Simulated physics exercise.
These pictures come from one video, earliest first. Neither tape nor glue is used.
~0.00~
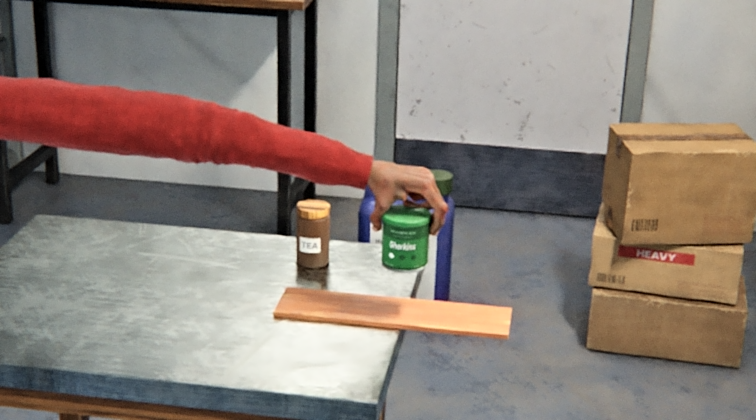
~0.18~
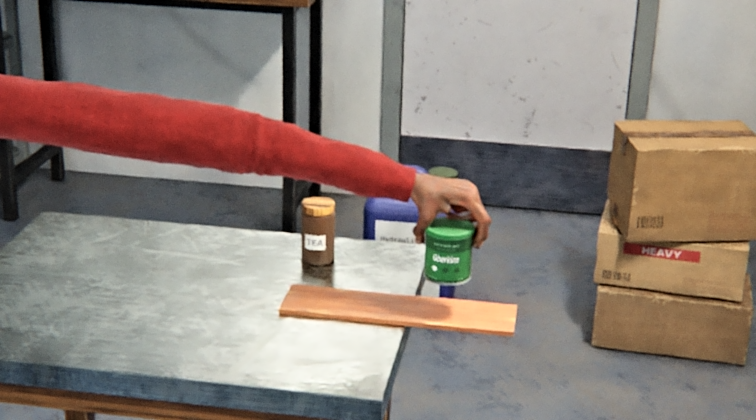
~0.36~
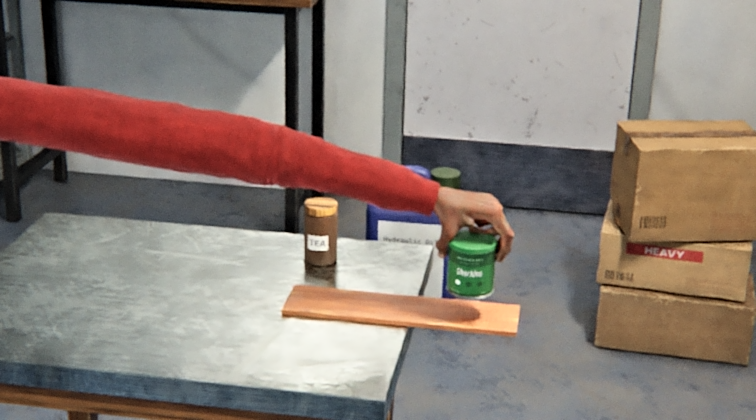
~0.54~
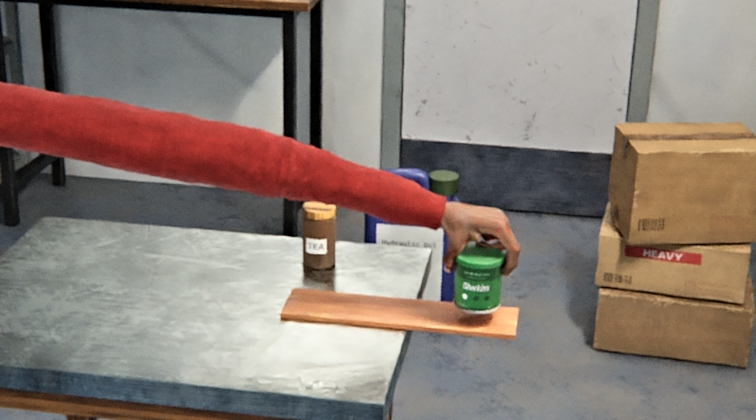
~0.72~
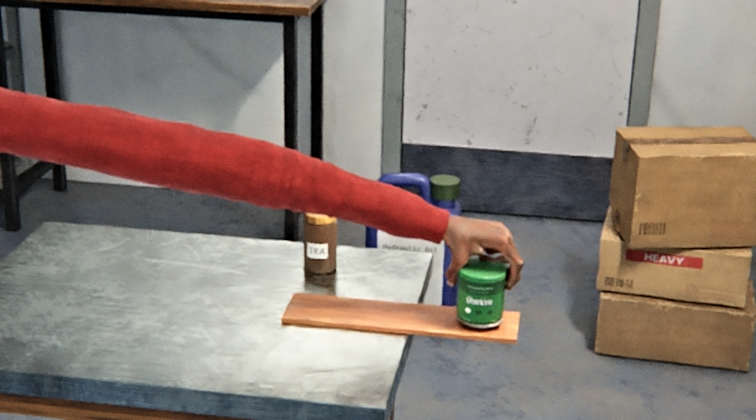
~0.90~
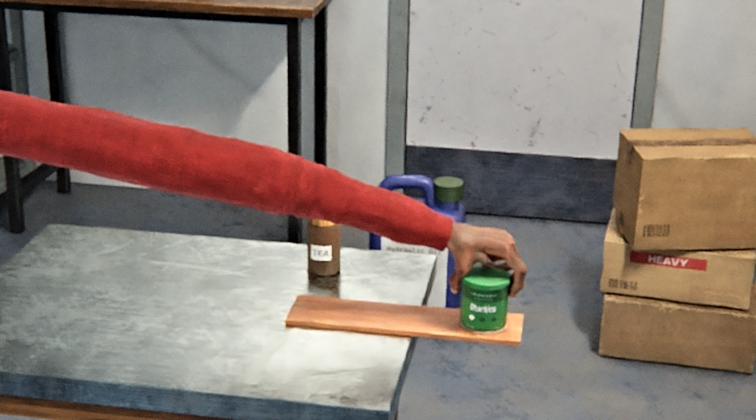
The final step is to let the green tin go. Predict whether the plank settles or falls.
Most likely it will topple.
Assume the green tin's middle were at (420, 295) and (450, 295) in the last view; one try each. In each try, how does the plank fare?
First, it holds; second, it tips off the edge.
After 1.30 s, green tin now down on the floor or falling; orange plank on its side.
After 1.40 s, orange plank now down on the floor or falling.
After 1.60 s, things are still on the move.
After 1.70 s, as before.
By the end (2.0 s), down on the floor or falling, orange plank and green tin; brown jar in place. The plank comes down.
